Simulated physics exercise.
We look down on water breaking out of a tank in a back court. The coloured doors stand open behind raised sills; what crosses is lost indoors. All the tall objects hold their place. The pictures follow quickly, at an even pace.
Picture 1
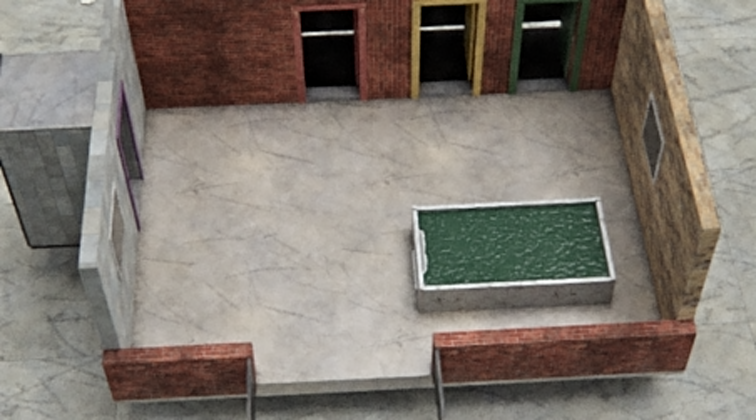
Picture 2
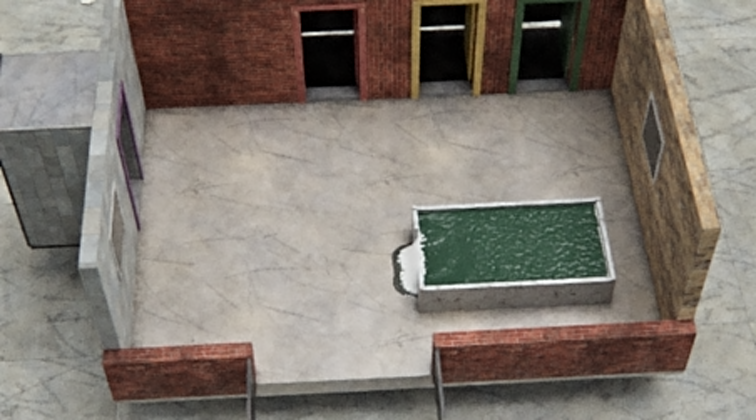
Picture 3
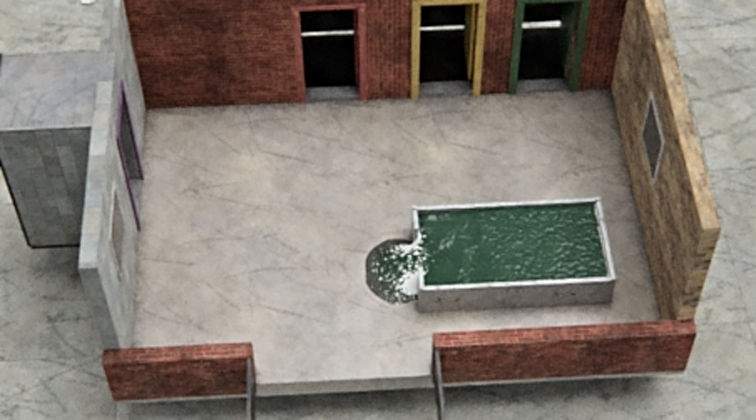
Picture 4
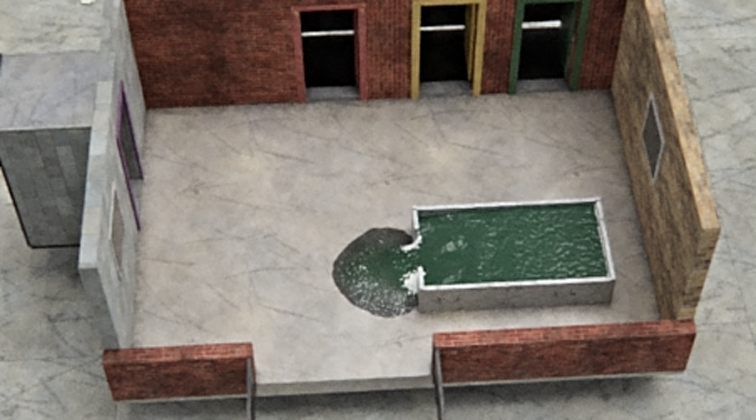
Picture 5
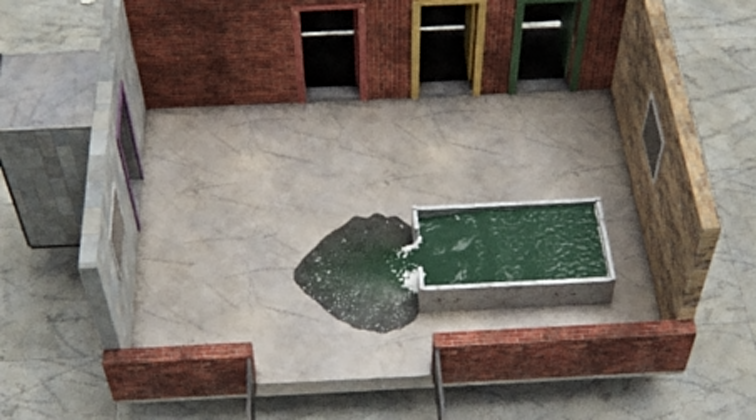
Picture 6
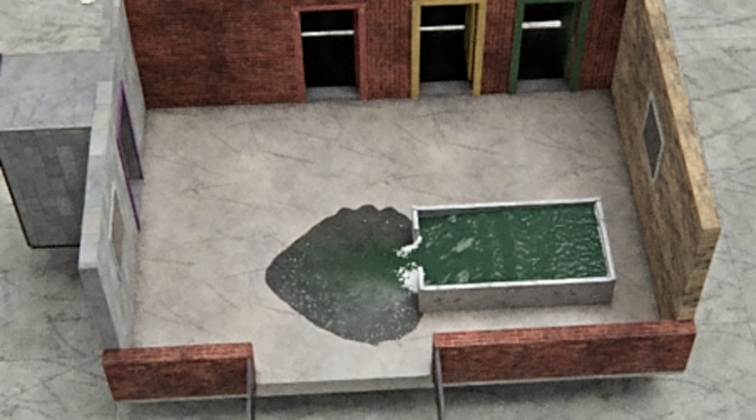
Green water bursts from the left end of a pale, open rectangular tank in a walled back court, seen from high above by a still camera. Red, yellow and green doorways stand open in the brick wall behind, between a grey wall at left and a tan stone one at right. White froth churns at the gap as a dark, widening sheet spreads leftward across the pale floor.
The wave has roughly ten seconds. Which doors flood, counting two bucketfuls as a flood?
One by one: The yellow door holds within the limit; the red door holds within the limit; the purple door holds within the limit; the green door holds within the limit.
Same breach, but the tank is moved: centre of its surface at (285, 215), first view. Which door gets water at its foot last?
I say the door marked green.
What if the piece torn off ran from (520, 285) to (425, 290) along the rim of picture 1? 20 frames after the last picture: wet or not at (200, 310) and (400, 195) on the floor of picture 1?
One after the other: Awash, not flooded.
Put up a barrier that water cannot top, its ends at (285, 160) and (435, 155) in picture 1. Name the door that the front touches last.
That is the green one.
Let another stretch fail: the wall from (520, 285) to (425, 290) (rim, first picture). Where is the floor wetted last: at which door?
That is the door marked red.
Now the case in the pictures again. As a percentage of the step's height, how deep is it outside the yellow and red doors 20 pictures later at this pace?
In turn 0 and 0 per cent.
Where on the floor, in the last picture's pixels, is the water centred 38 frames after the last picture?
Around (349, 246).
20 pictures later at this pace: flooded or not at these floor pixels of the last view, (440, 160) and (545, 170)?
In turn: Clear, no water.
A moment on, water covers 25 % of the floor; the yellow door not reached, the red door not reached, the purple door not reached, the green door not reached.
Next, water covers 40 % of the floor; the yellow door not reached, the red door not reached, the purple door wet at the sill, nothing in, the green door not reached.
Then, water covers 45 % of the floor; the yellow door not reached, the red door not reached, the purple door under two buckets in, the green door not reached.
Later, water covers 50 % of the floor; the yellow door not reached, the red door wet at the sill, nothing in, the purple door under two buckets in, the green door not reached.
In the end, water covers 75 % of the floor; the yellow door wet at the sill, nothing in, the red door wet at the sill, nothing in, the purple door under two buckets in, the green door wet at the sill, nothing in.
